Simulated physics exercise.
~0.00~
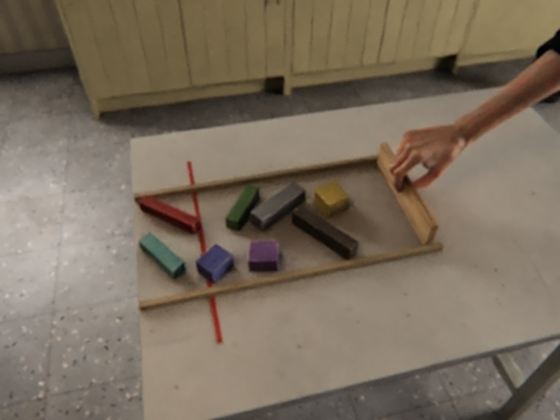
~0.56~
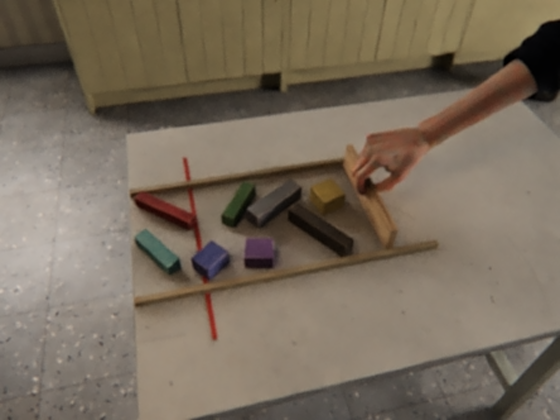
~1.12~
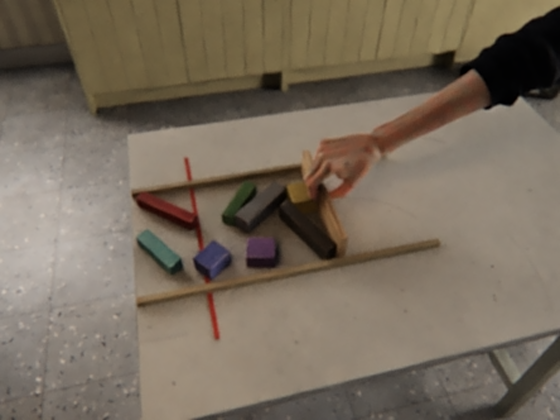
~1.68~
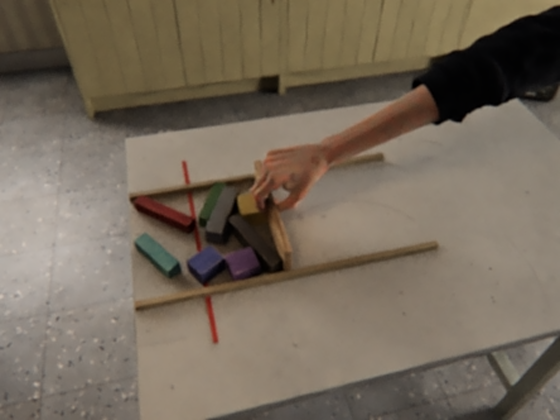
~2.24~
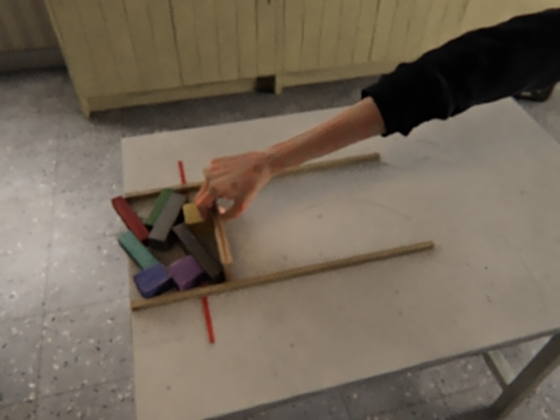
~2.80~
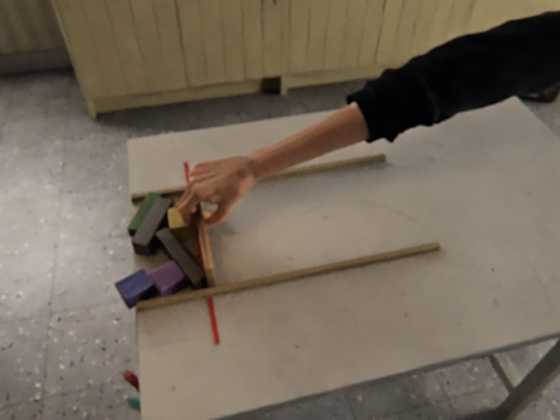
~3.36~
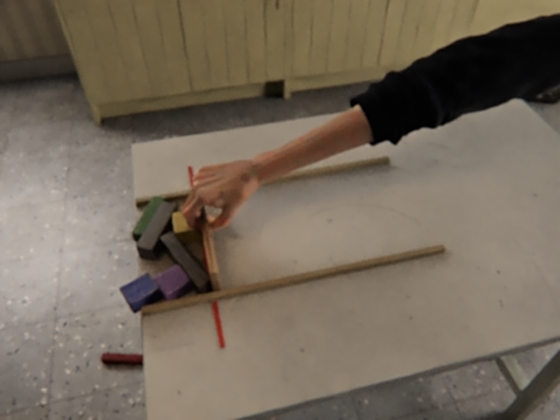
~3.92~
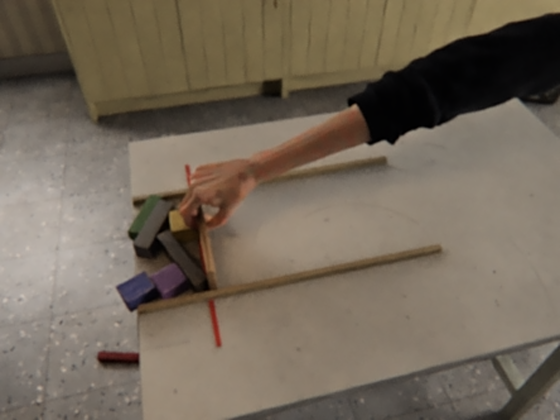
A hand reaching in from the right grips an upright wooden board on a pale table, seen from above at an angle with yellow cabinets behind. Between two wooden rails lie a red stick and turquoise bar at the left, blue, purple and green pieces, and grey, yellow and black ones nearer the board. The hand slides the board left, gathering the pieces into a crowded cluster. As it nears the red tape line, the red and turquoise pieces drop off the left edge. The board stops at the tape, the remaining pieces bunched at the edge and the red stick on the speckled floor.
